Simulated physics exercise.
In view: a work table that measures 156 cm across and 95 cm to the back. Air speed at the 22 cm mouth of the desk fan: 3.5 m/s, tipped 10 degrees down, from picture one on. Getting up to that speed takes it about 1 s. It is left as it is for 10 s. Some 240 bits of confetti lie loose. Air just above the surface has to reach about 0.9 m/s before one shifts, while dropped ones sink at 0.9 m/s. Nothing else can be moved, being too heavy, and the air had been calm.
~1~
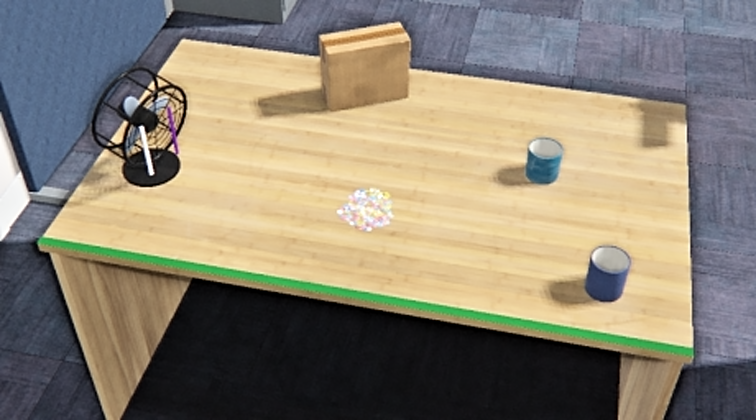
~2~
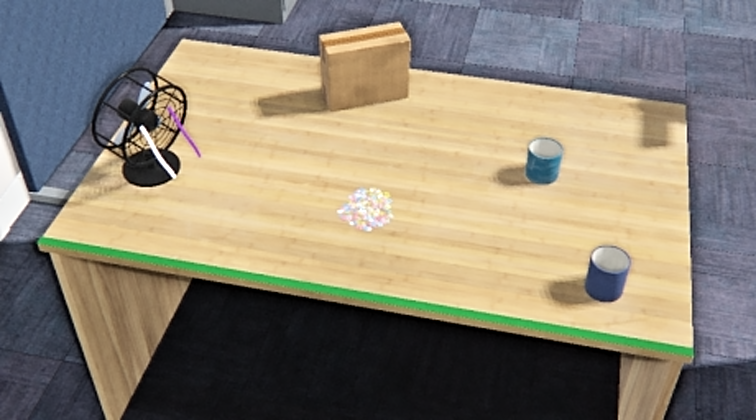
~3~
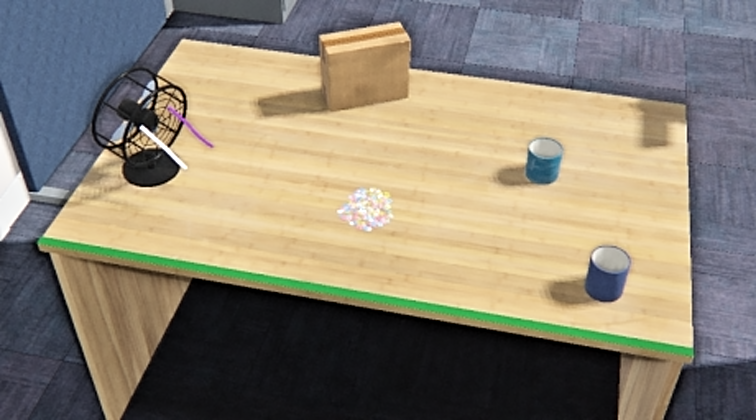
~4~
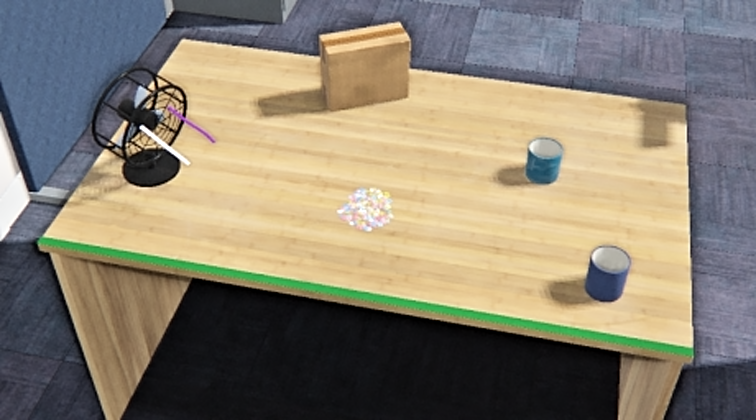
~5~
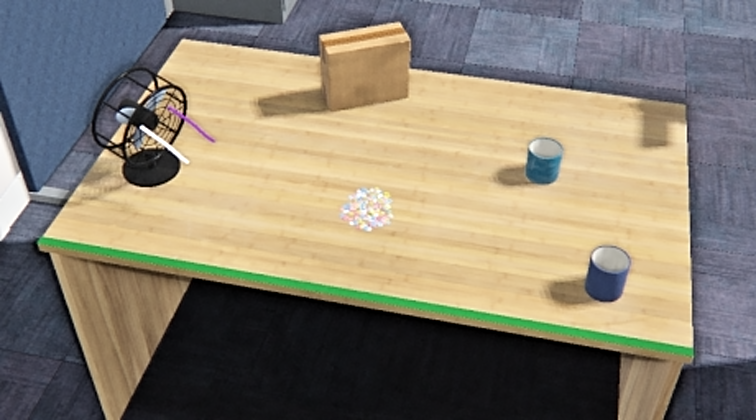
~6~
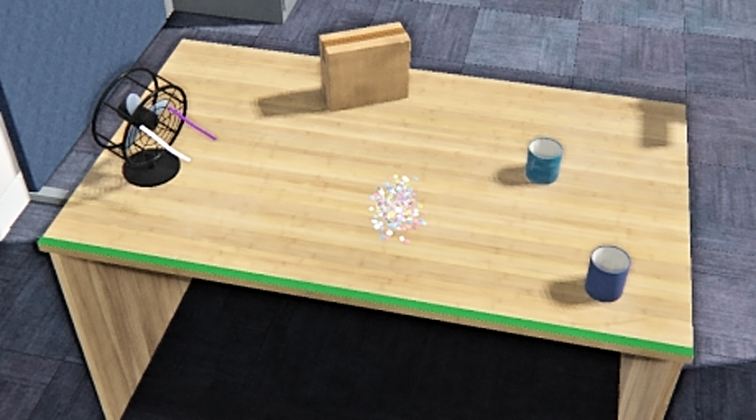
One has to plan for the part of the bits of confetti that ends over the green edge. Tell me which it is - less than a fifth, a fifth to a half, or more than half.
My bet is that under two tenths will be past that edge.
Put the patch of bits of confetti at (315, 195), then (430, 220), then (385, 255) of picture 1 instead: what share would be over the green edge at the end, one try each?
First try near 0 %, second near 0 %, third near 60 %.
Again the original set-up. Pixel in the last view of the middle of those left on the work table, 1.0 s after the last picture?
Roughly pixel (566, 192).
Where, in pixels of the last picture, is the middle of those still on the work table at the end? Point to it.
Roughly at (525, 177).
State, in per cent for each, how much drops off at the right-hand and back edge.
80 % right-hand, 0 % back.
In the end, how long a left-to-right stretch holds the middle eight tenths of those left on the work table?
Roughly 30 cm from left to right.
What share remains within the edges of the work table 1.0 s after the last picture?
I reckon some 40 %.
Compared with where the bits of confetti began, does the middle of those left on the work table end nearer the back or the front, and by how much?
Backward, some 20 cm.
Then, 1.0 s after the last picture the count stands so, 0 % are over the green edge; the middle of those still in play is near (566, 192).
Then, 2.2 s after the last picture the count stands so, 0 % are over the green edge; the middle of those still in play is near (572, 188).
Then, 4.6 s after the last picture the count stands so, 0 % are over the green edge; the middle of those still in play is near (553, 186).
Then, 9.1 s after the last picture, at the end, 0 % are over the green edge; the middle of those still in play is near (525, 177).
